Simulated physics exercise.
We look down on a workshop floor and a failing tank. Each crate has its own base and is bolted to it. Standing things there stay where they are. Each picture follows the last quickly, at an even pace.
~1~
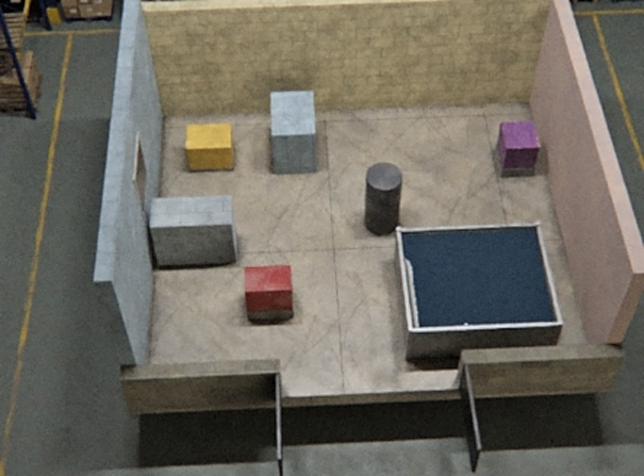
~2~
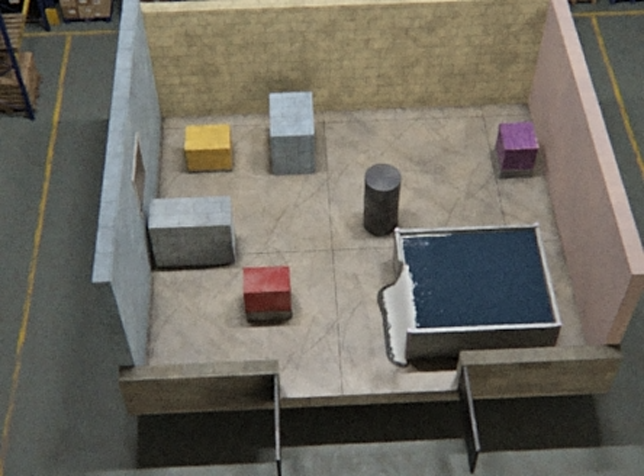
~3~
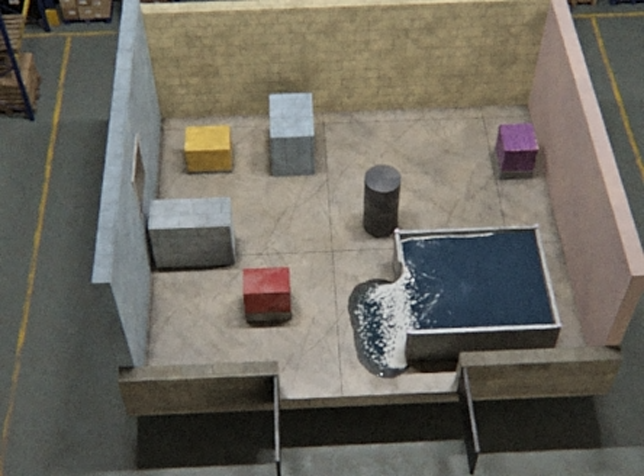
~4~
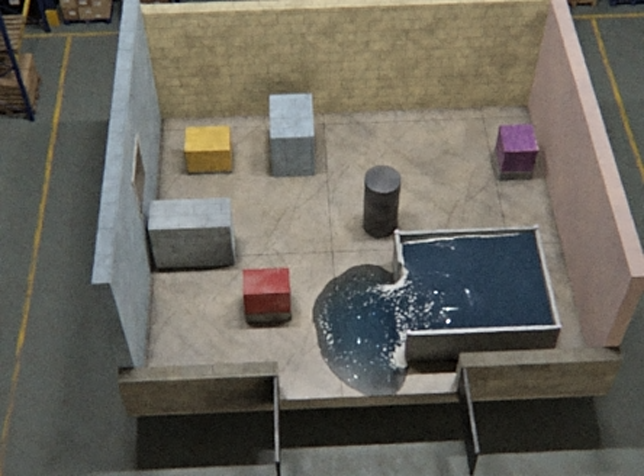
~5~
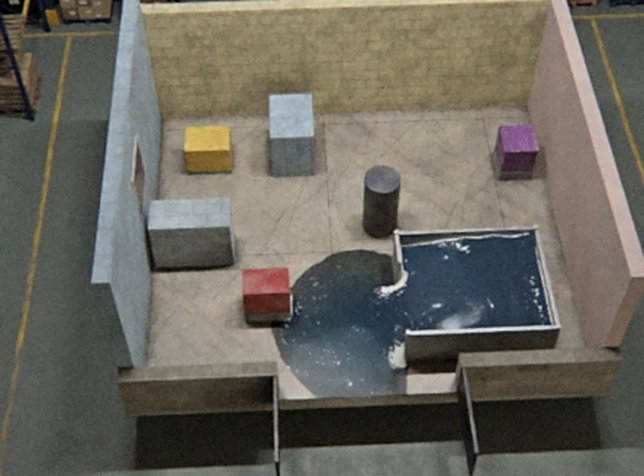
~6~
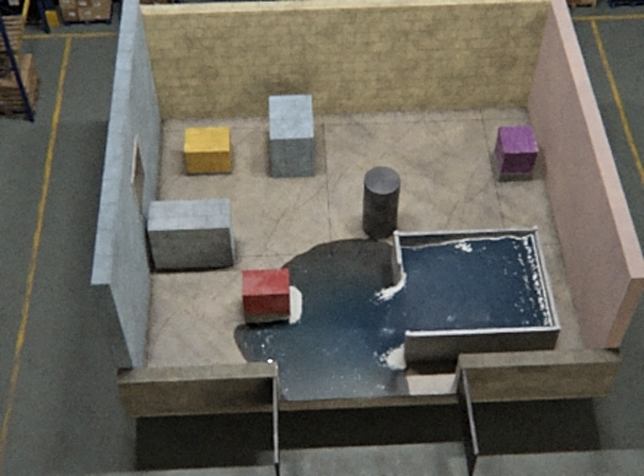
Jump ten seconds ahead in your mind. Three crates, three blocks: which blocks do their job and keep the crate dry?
My prediction: The purple crate will be a dry one. The yellow crate will be a wet one. The red crate will be a wet one.
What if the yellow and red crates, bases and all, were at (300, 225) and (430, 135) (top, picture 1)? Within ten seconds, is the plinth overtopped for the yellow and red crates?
As I see it, the yellow crate is flooded; meanwhile the red crate is not reached.
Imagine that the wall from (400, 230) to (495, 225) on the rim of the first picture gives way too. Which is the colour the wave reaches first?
First: The purple-painted one.
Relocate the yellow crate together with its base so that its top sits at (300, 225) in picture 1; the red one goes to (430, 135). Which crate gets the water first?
One in yellow.
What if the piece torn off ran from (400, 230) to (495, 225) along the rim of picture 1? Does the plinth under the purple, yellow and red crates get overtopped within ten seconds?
As it turns out, the purple crate is swamped, the yellow crate is swamped, and the red crate stays unwetted.
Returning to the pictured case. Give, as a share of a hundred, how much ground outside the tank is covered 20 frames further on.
Some 50 in a hundred.
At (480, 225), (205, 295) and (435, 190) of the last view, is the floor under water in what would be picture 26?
Going through them one by one, the first is spared, the second waterlogged and the third spared.
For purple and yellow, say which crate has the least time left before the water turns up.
Answer: The crate marked yellow.
A moment on, water covers 30 % of the floor; the purple crate not reached, the yellow crate not reached, the red crate water round its plinth.
Next, water covers 35 % of the floor; the purple crate not reached, the yellow crate water round its plinth, the red crate water round its plinth.
Then, water covers 50 % of the floor; the purple crate not reached, the yellow crate water round its plinth, the red crate water round its plinth.
Later, water covers 80 % of the floor; the purple crate not reached, the yellow crate water round its plinth, the red crate water round its plinth.
In the end, water covers 95 % of the floor; the purple crate stayed above the water, the yellow crate was topped, the red crate was topped.
